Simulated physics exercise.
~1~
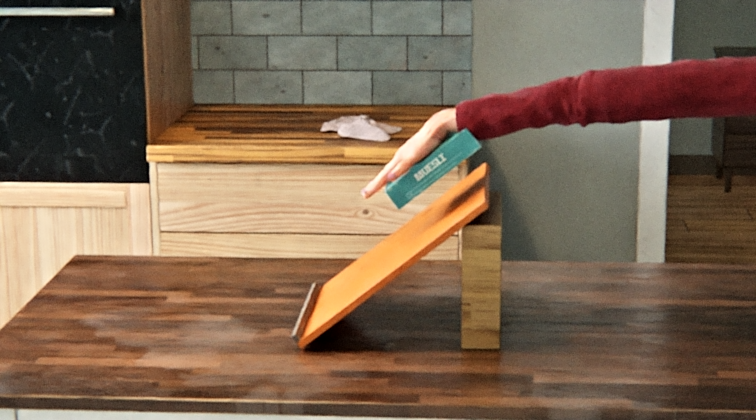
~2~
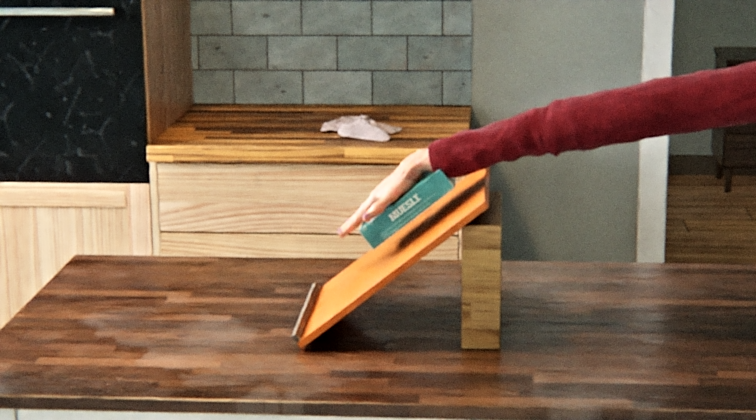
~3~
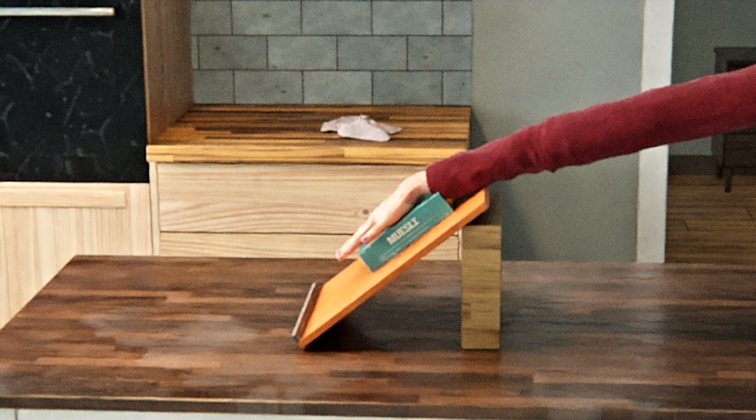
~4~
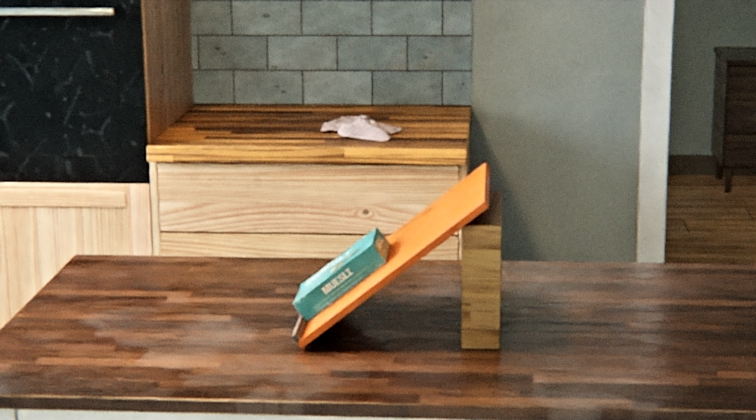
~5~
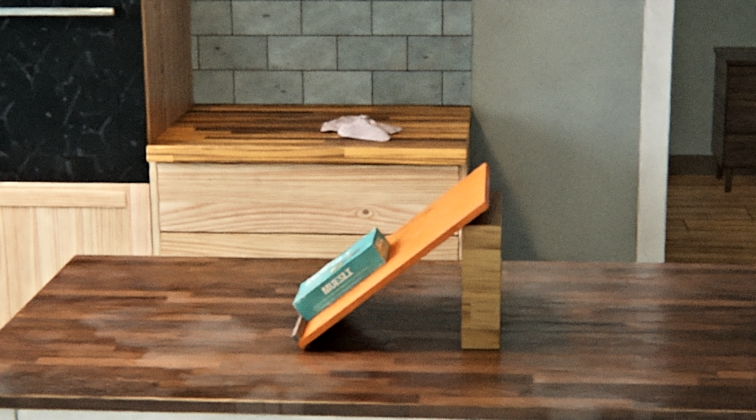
The video shows a hand in a red sleeve lowering a turquoise packet onto an orange board propped against a wooden block on a table. Once released, the packet slides down to the left and rests against the ledge at the board's lower end.
